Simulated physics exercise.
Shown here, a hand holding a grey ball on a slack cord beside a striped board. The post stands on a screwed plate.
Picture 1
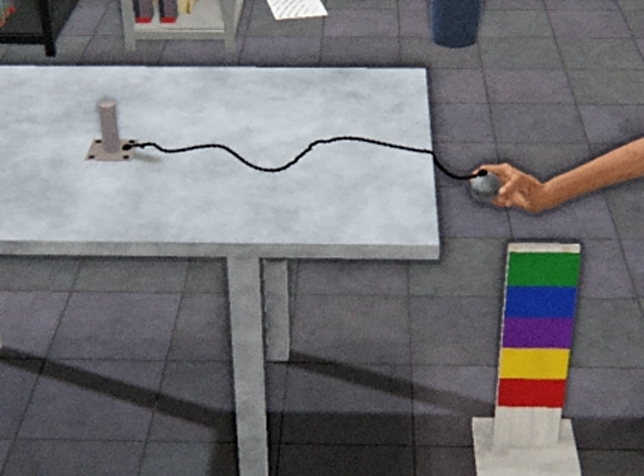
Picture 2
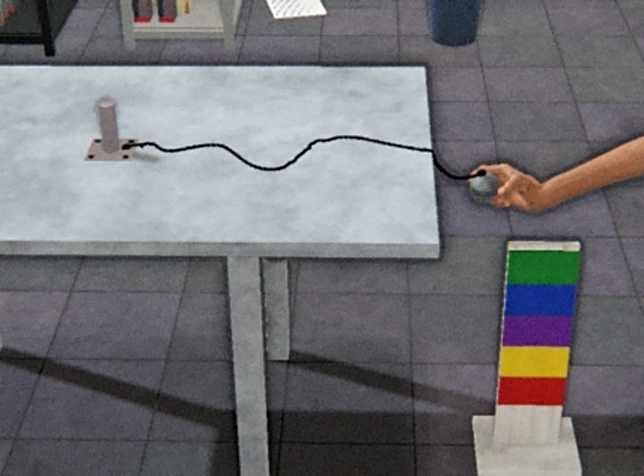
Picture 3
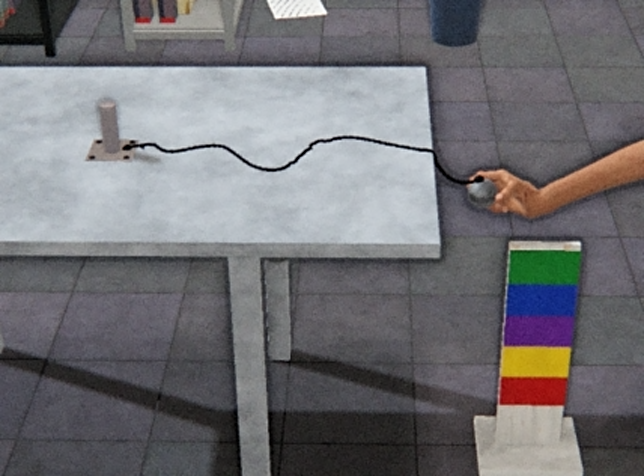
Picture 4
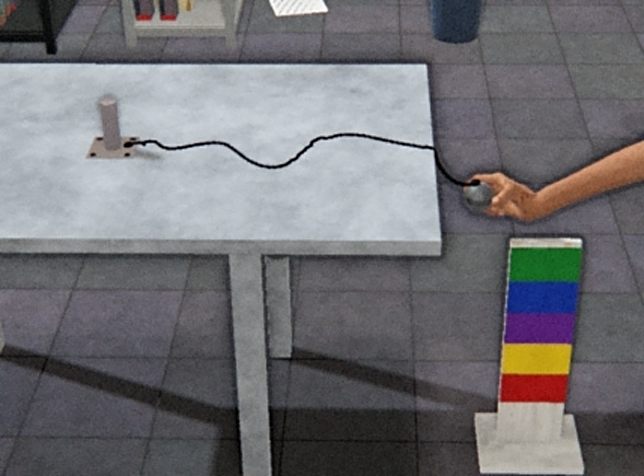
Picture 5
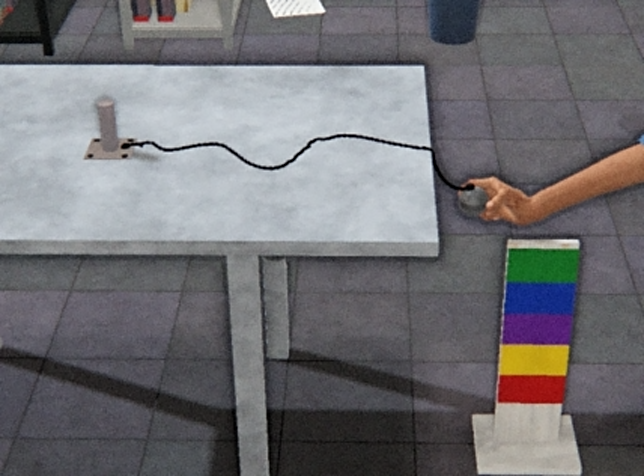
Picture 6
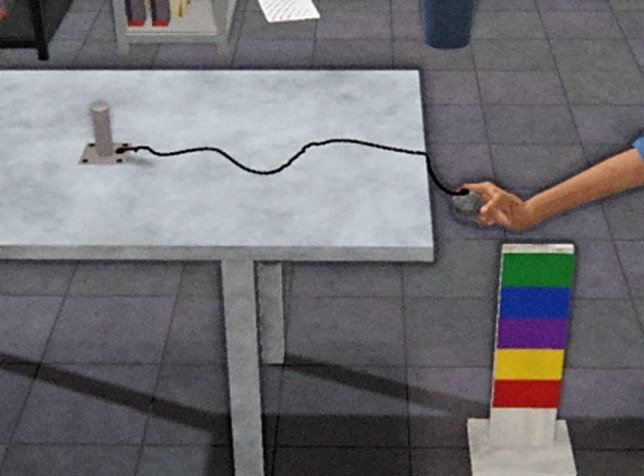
A hand held a grey ball on a slack black cord off the table's right edge, above a striped board, and slowly moved it slightly down and left while the cord stayed slack.
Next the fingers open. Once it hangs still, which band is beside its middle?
Its middle rests at the blue band.
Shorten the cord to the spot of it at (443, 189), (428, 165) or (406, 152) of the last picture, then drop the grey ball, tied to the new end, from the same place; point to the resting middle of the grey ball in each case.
In that order: (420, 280), (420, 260) and (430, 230).
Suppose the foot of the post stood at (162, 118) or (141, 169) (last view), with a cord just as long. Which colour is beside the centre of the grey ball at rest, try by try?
Taking them in turn: Purple; purple.
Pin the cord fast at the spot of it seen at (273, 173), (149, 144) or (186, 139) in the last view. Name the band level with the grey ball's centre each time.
It would be green; blue; blue.
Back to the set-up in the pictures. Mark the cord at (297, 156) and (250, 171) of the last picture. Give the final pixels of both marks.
At (363, 156), then (297, 155).
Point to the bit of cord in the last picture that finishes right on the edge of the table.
The one at (343, 141).
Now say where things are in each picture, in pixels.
In the first frame, grey ball (486, 187); green (543, 271); blue (540, 303); purple (537, 334); yellow (534, 365); red (531, 394).
In the second frame, grey ball (485, 187); cord through (154, 145) (227, 148) (281, 168) (331, 140) (409, 148).
In the third frame, grey ball (483, 193).
In the fourth frame, grey ball (479, 196); cord through (156, 142) (229, 146) (283, 166) (332, 137) (411, 145).
In the fifth frame, grey ball (474, 201).
In the sixth frame, grey ball (468, 206); cord through (148, 149) (221, 152) (275, 172) (325, 143) (403, 151).
A little later, ball near (396, 300); level with blue.
Next, ball near (434, 306); level with blue.
When it is over, ball near (427, 307); level with blue. The blue one.
